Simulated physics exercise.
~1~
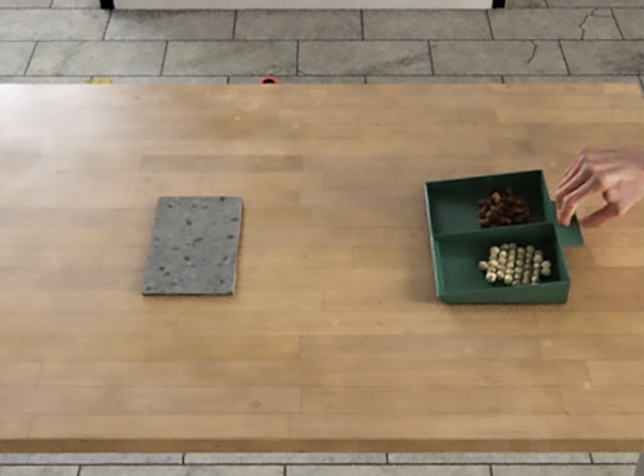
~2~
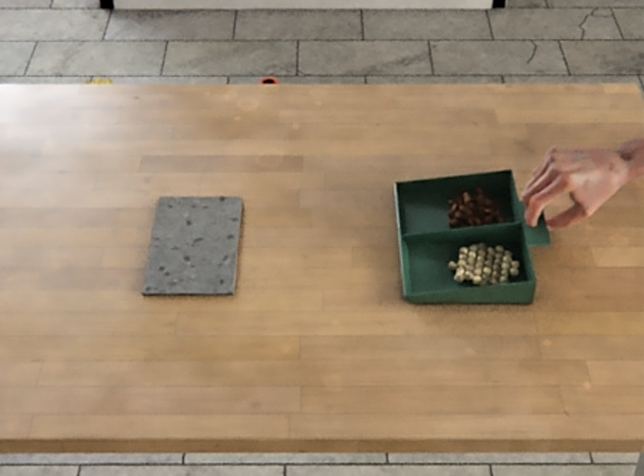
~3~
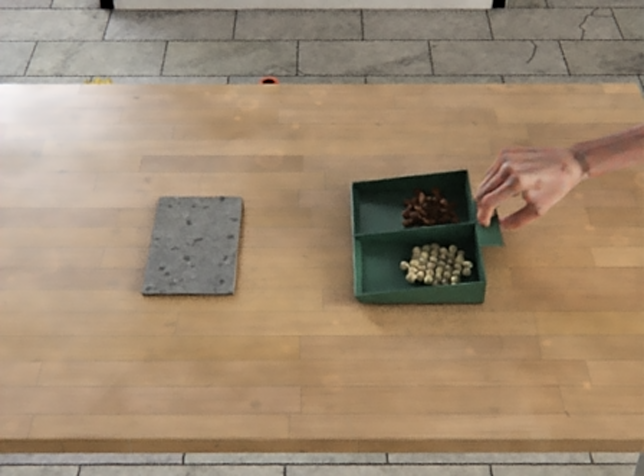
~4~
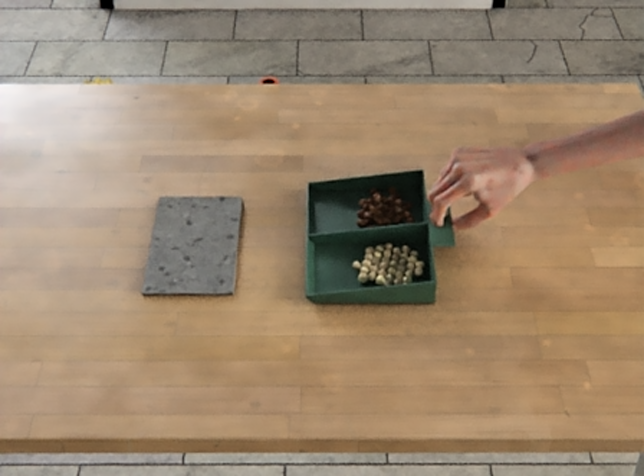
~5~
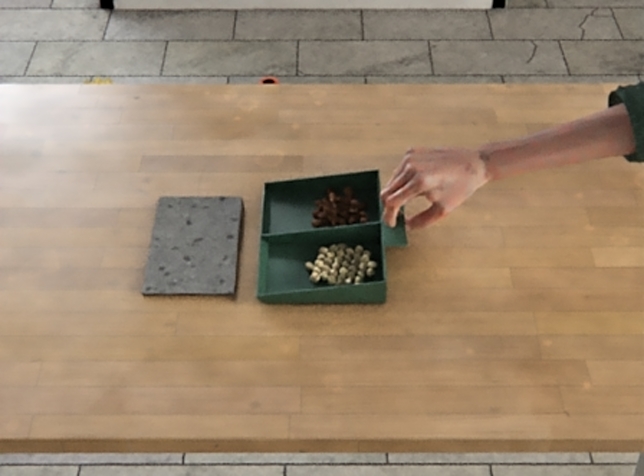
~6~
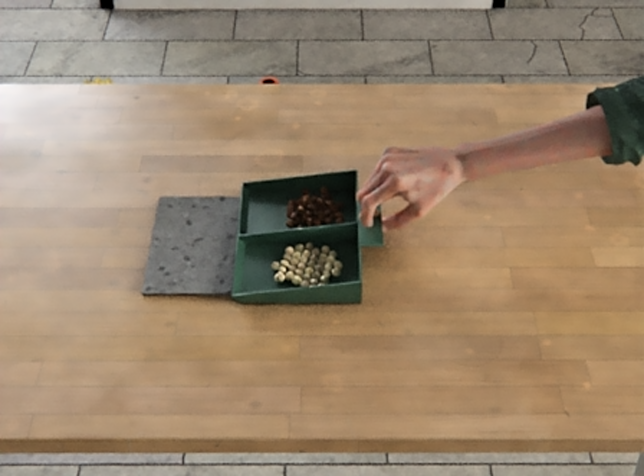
A hand pushes a divided green tray left across a table until it meets a gray slab, its two piles still inside.
